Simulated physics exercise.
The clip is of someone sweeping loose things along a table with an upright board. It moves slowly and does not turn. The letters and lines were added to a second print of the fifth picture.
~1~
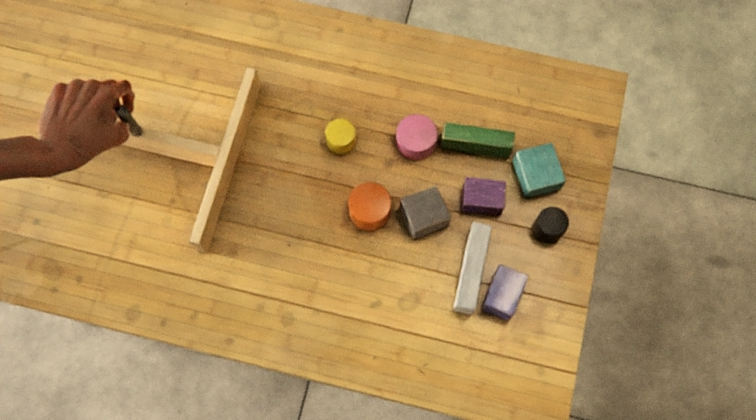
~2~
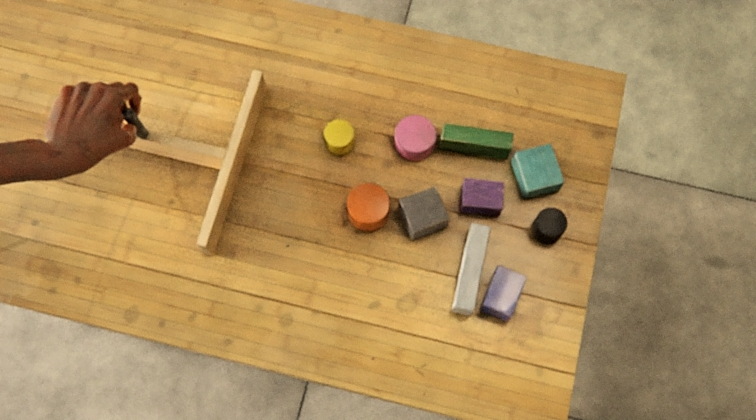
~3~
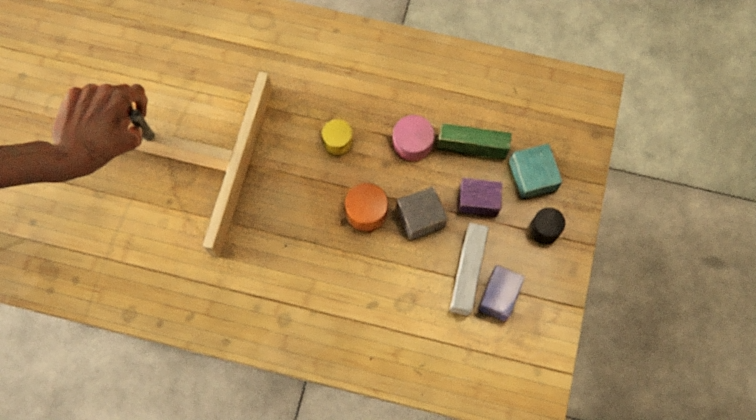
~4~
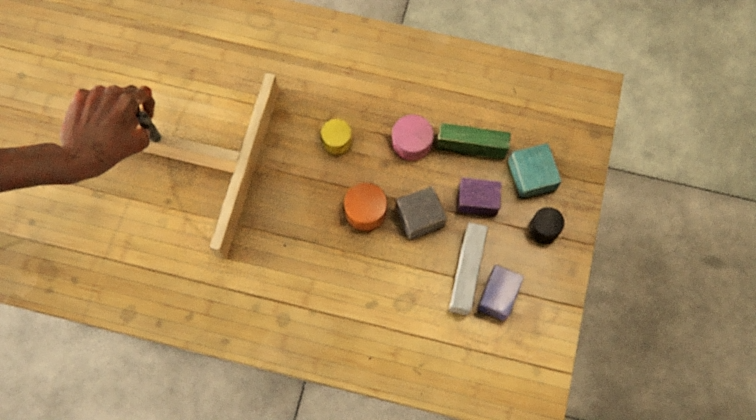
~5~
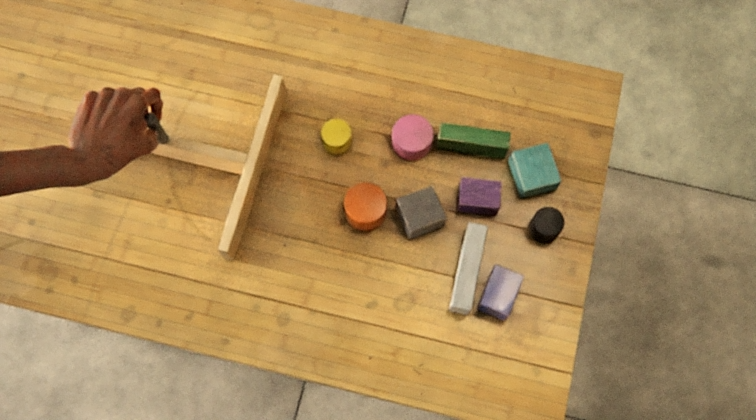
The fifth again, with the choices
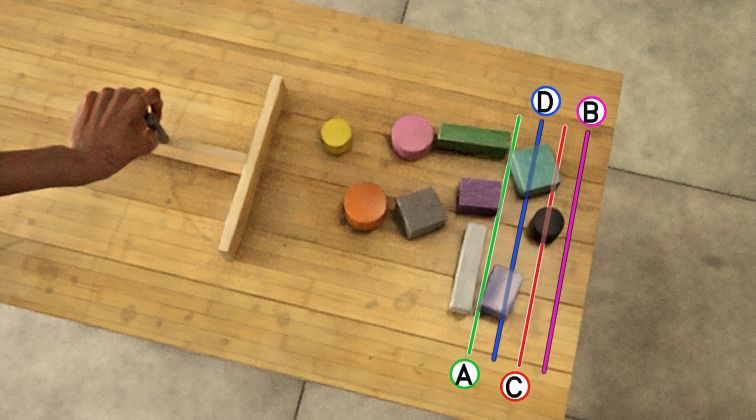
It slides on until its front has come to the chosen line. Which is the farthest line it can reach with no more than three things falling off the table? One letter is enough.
At C, and not beyond.
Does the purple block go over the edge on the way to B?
By then, yes.
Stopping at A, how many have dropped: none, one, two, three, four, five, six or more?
The count is none.
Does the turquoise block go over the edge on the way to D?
No.
On the marked copy, A at (495, 230); B at (567, 246); C at (543, 241); D at (519, 235).
With C. Early on, board (356, 185); pink tin (420, 136); yellow tin (388, 151).
Further on, board (462, 210); turquoise block (558, 162); green bar (546, 129).
At the end, board (546, 229); black tin over the edge; purple block over the edge; two fallen.
As for the rest, A is within the limit but short; B drops five; D is within the limit but short.
